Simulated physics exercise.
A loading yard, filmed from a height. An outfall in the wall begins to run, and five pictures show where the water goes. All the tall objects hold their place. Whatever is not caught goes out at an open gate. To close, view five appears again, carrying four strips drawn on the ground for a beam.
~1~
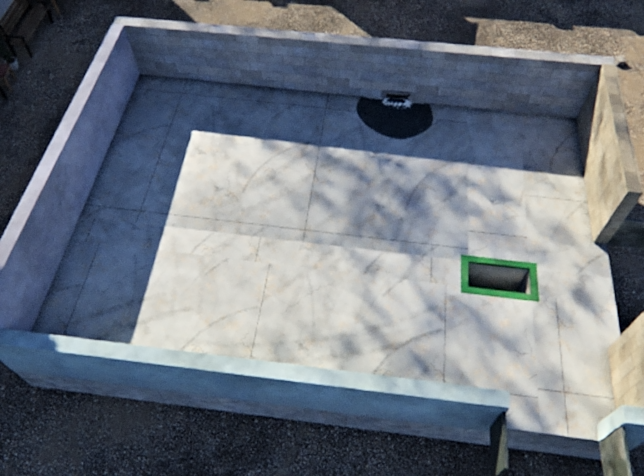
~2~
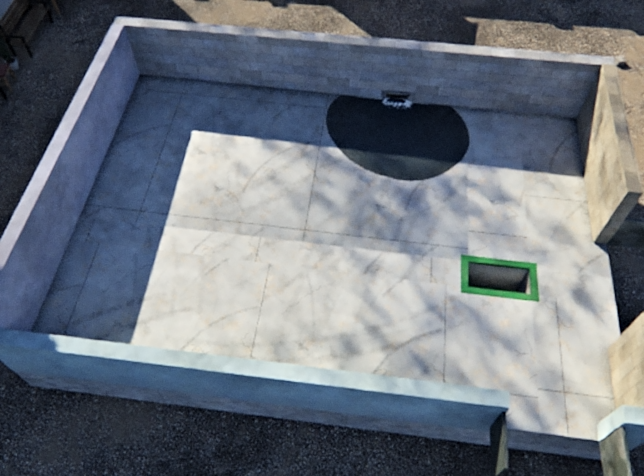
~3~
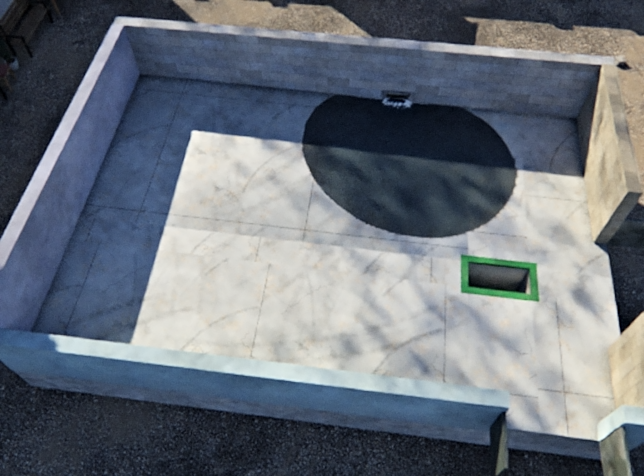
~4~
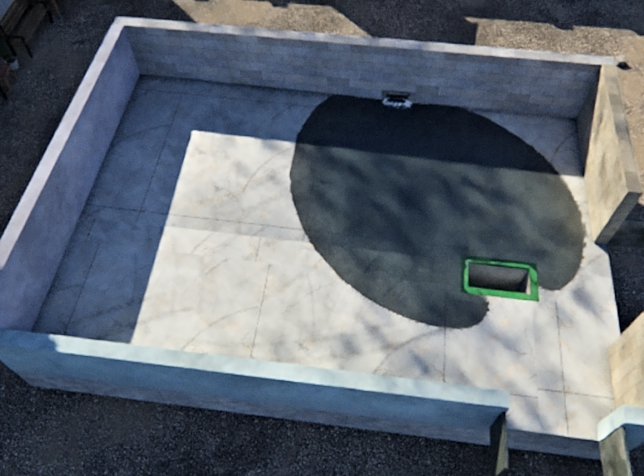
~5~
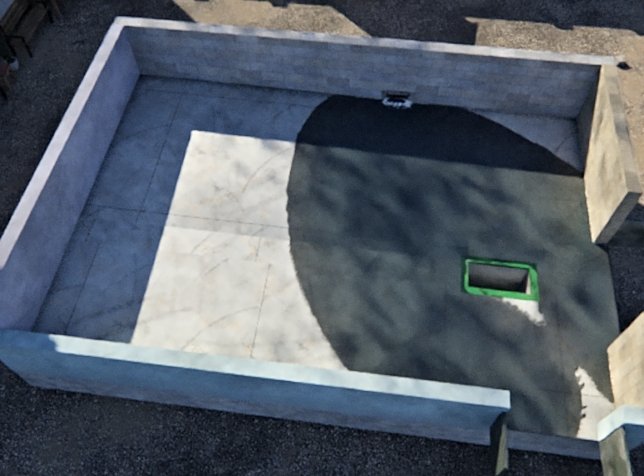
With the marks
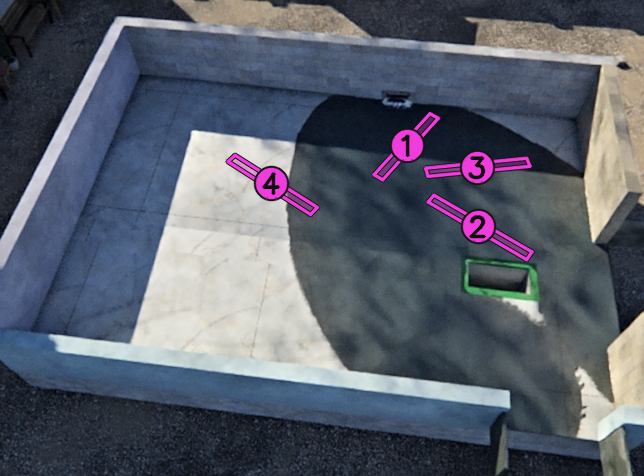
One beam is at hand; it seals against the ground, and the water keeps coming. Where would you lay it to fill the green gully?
4 is best.
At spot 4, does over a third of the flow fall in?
No, it does not.
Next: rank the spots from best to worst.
4, 3, 2, 1.
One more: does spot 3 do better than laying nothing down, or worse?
It is worse.
On the marked copy, 1 from (378, 177) to (434, 115); 2 from (431, 198) to (529, 255); 3 from (426, 172) to (528, 162); 4 from (231, 158) to (314, 210).
For spot 1, about 3 % of the stream runs into the green gully, about 97 % out by the gates.
For spot 2, about 11 % of the stream runs into the green gully, about 89 % out by the gates.
For spot 3, about 17 % of the stream runs into the green gully, about 83 % out by the gates.
For spot 4, about 27 % of the stream runs into the green gully, about 73 % out by the gates.
